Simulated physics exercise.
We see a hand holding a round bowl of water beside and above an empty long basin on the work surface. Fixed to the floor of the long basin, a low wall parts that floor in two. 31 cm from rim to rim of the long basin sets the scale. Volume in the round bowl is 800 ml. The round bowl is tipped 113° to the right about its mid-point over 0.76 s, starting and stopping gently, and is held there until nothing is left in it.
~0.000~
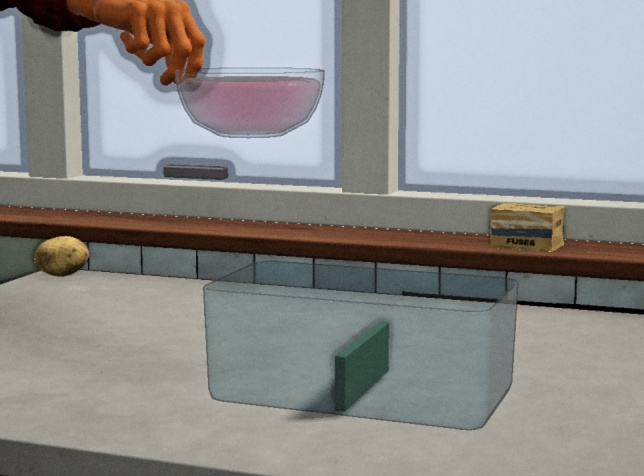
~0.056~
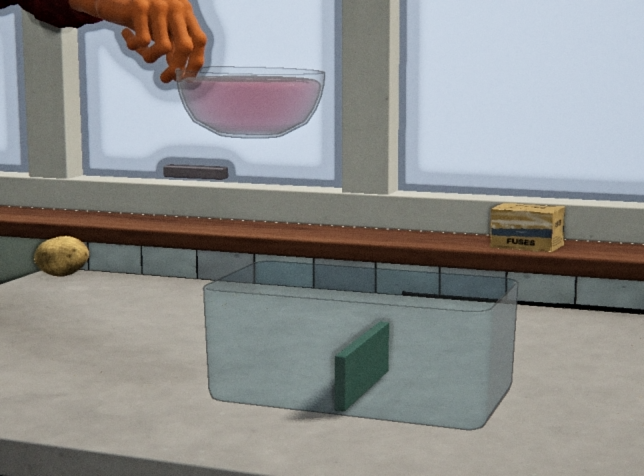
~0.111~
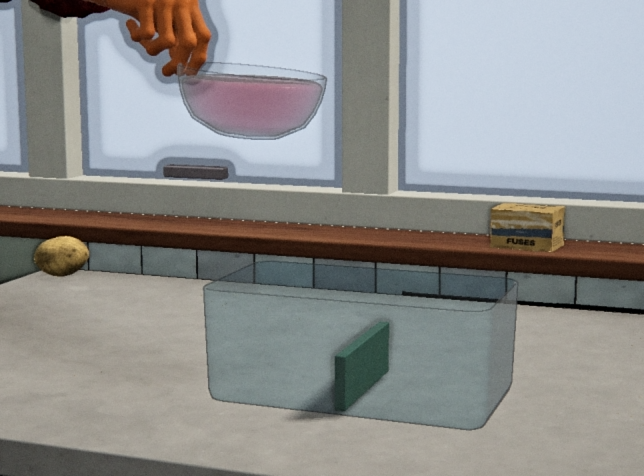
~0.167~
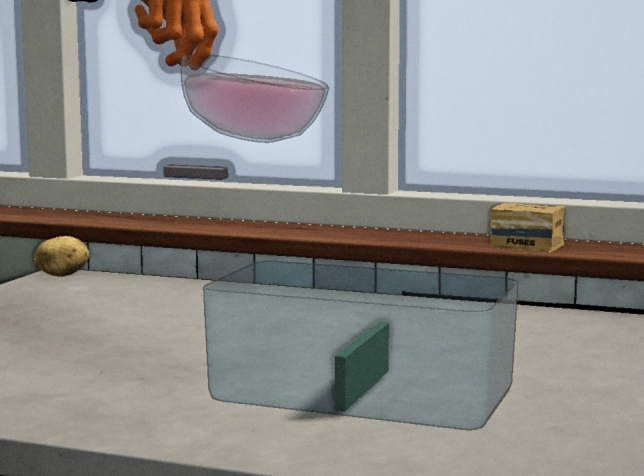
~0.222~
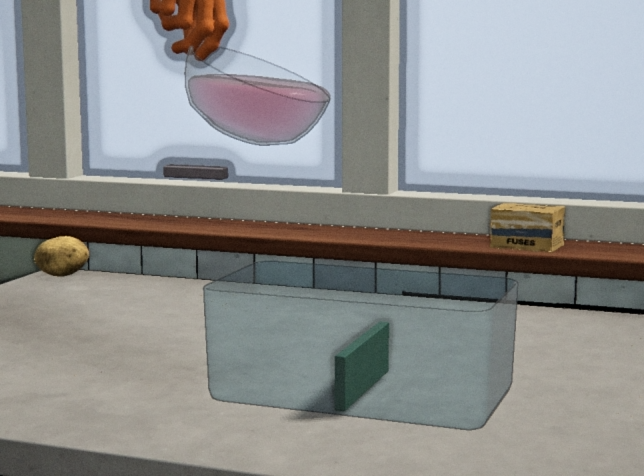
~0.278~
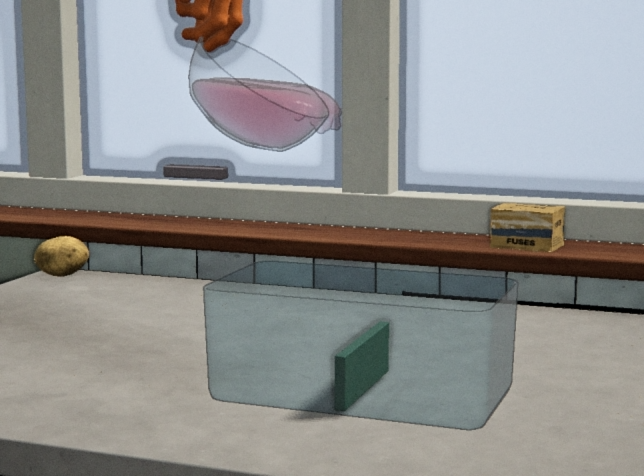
On a pale work surface by a window, an empty clear basin with a low green wall inside sits below a hand holding a round glass bowl of pink liquid. The hand tips the bowl to the right, gently at first, then more steeply, until some liquid slips over its right edge.
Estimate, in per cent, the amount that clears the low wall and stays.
Roughly 64 percent.
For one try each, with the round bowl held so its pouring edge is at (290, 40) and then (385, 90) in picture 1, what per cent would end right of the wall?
Respectively 40 and 90 %.
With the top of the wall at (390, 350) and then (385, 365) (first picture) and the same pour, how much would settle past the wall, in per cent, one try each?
One try each: Around 35 percent and then around 45 percent.
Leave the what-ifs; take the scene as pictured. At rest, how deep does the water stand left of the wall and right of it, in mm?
Around 12 mm deep on the left, around 22 mm deep on the right.
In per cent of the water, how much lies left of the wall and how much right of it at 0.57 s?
3 left and 42 right, roughly.
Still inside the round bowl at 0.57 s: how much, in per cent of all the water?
Roughly 9 percent.
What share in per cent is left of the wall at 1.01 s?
Some 34 per cent.
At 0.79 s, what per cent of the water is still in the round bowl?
Around 0 in a hundred is still there.
Then, 0.57 s in, the tilt is 97° and 9 per cent is still to pour, 3 is left of the wall and 42 right of it.
Then, 0.79 s in, the tilt is 113° and 0 per cent is still to pour, 32 is left of the wall and 64 right of it.
Then, 1.01 s in, the tilt is 113° and 0 per cent is still to pour, 34 is left of the wall and 63 right of it.
Then, 1.26 s in, the tilt is 113° and 0 per cent is still to pour, 35 is left of the wall and 63 right of it.
Finally, 35 per cent lies left of the wall, 64 right of it and 2 outside.
